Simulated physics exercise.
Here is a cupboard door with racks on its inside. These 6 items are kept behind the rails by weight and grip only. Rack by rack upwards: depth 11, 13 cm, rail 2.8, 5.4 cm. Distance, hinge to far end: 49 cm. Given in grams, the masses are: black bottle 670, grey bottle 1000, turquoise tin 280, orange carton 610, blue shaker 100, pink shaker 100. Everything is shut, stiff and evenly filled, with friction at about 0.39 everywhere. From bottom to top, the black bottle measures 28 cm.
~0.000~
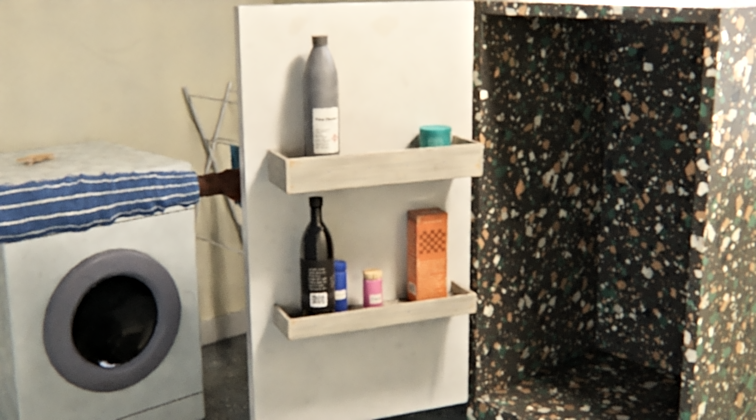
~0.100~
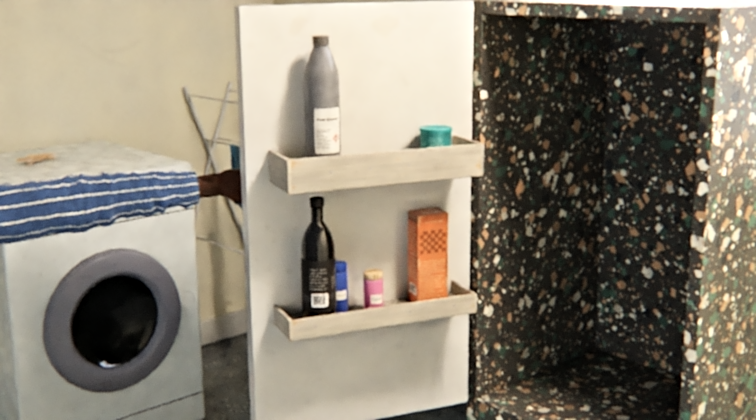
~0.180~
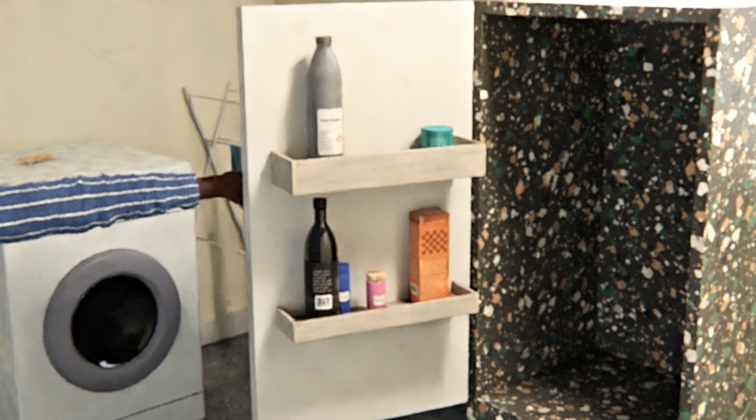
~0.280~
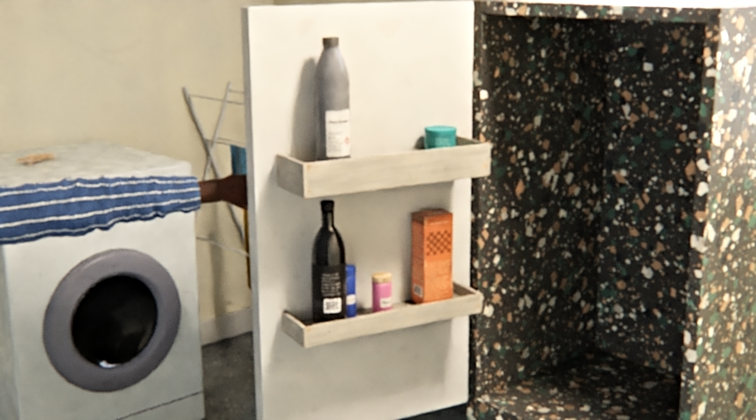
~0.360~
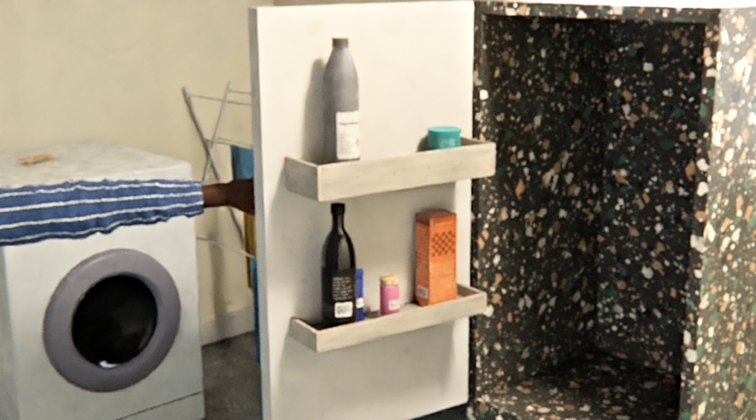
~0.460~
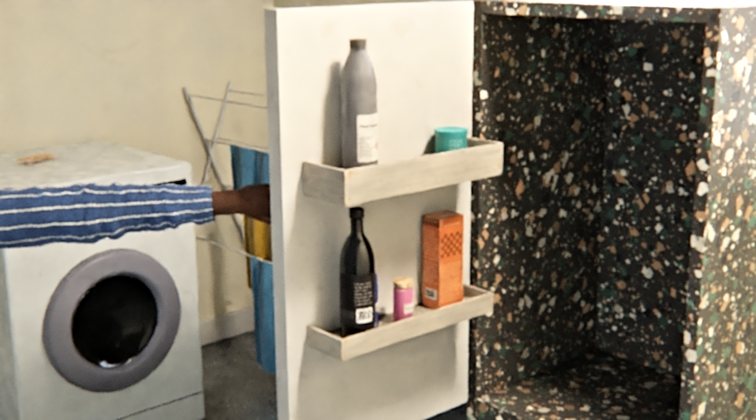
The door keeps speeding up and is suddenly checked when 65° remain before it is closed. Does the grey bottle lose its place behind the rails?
Yes. It gets out.
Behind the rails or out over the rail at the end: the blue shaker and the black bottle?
Result: Blue shaker goes out of bounds, black bottle goes out of bounds.
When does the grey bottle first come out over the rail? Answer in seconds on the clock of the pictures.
Somewhere about 0.9 s.
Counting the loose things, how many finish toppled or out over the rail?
3.
After 0.86 s, open by 65°; black bottle now out over the rail; grey bottle 29° off upright near (479, 119); blue shaker 33° off upright.
After 1.26 s, open by 65°; grey bottle and blue shaker now out over the rail; pink shaker moved 2 cm.
After 1.56 s, open by 65°; pink shaker moved 2 cm.
In the end (2.3 s), out over the rail, black bottle, grey bottle and blue shaker; the other 3 under 5 cm from the start.
